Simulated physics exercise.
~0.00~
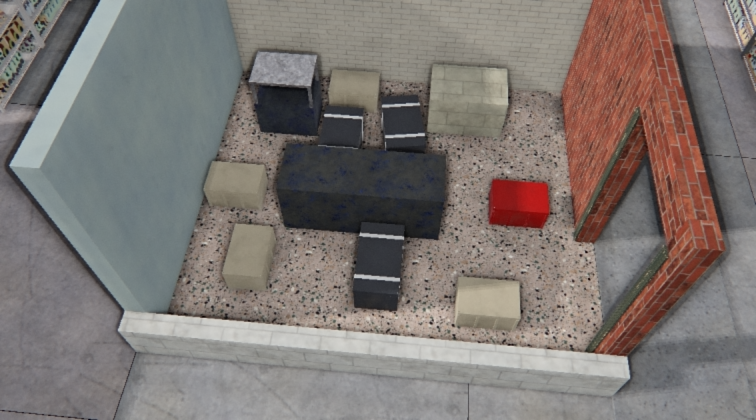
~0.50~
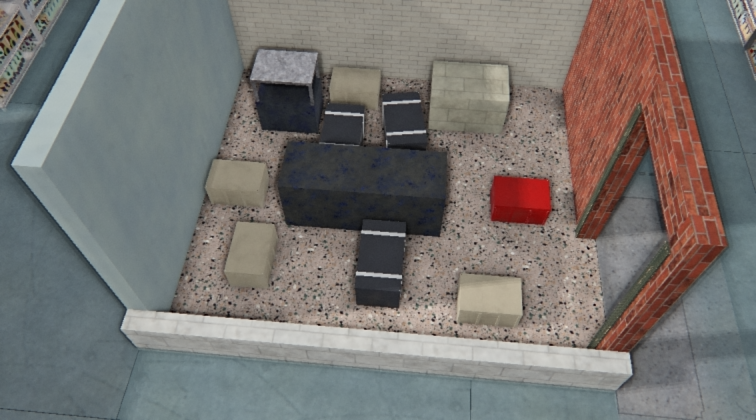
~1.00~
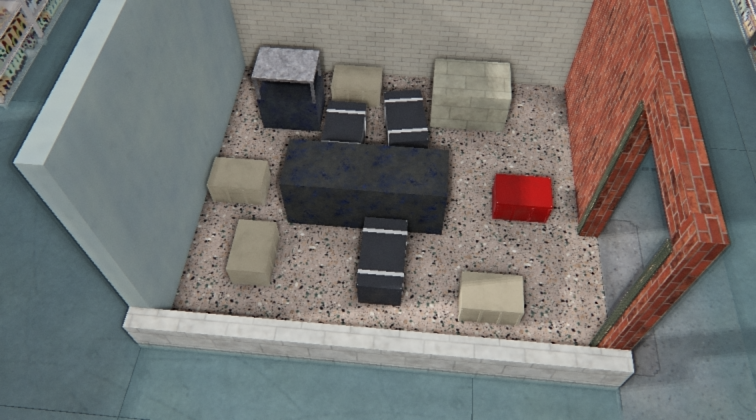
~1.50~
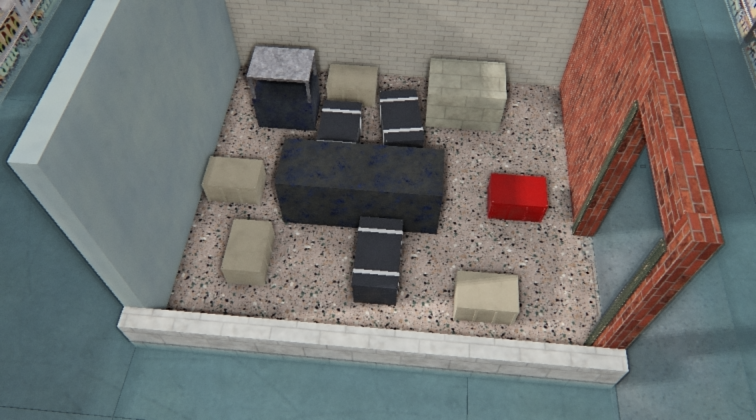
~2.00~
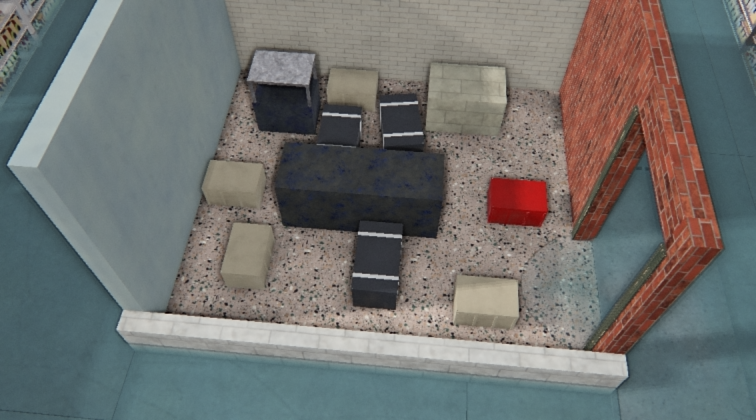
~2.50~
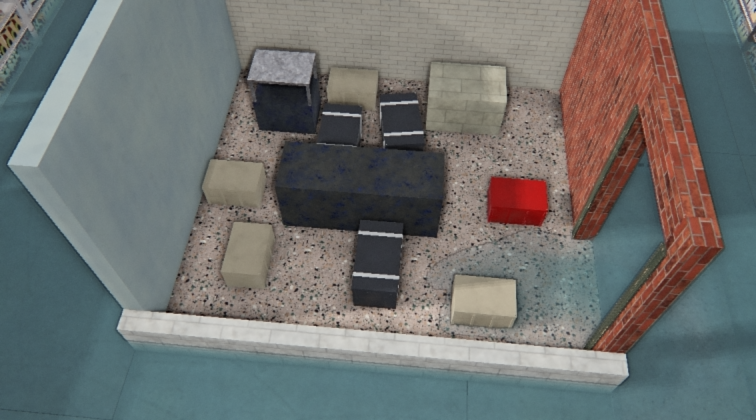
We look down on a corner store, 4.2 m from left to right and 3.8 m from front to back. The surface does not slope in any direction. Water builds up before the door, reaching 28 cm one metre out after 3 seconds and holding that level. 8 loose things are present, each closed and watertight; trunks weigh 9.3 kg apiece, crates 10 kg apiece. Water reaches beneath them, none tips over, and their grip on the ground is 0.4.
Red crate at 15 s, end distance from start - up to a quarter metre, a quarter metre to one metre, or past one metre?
Final distance: A quarter metre to a metre.
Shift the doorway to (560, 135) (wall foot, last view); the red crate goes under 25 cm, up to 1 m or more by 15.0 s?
In that case the red crate would have shifted a modest distance.
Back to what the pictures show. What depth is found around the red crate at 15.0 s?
19 cm or so.
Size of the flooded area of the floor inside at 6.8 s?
Somewhere about 13 m2, give or take.
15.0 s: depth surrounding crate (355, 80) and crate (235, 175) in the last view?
About 18 and 19 cm.
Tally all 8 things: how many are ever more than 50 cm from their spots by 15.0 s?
It adds up to 5.
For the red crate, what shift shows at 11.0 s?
Displacement near 10 cm.
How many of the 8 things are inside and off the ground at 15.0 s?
It comes to 8.
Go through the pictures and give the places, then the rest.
The first picture shows the red crate at (521, 196), on the bottom; 0.0 m2 under water; 0 of 8 have shifted.
The second picture shows the red crate at (522, 192), on the bottom; water covers 0.0 m2; 0 of 8 have shifted.
The third picture shows the red crate at (524, 190) rests on the ground; water covers 0.0 m2; 0 of 8 have shifted.
The fourth picture shows the red crate at (519, 190) rests on the ground; water covers 0.0 m2; 0 of 8 have shifted.
The fifth picture shows the red crate at (519, 194), on the bottom; 0.5 m2 under water; 0 of 8 have shifted.
The sixth picture shows the red crate at (519, 193) rests on the ground; water covers 1.4 m2; 0 of 8 have shifted.
After 3.5 s the red crate is near (519, 185), 0.1 m from its start, aground; 0 afloat.
After 6.8 s the red crate is near (521, 164), 0.4 m from its start, aground; 5 afloat.
After 11.0 s the red crate is near (507, 191), 0.1 m from its start, afloat; 8 afloat.
After 15.0 s the red crate is near (485, 162), 0.5 m from its start, afloat; 8 afloat.
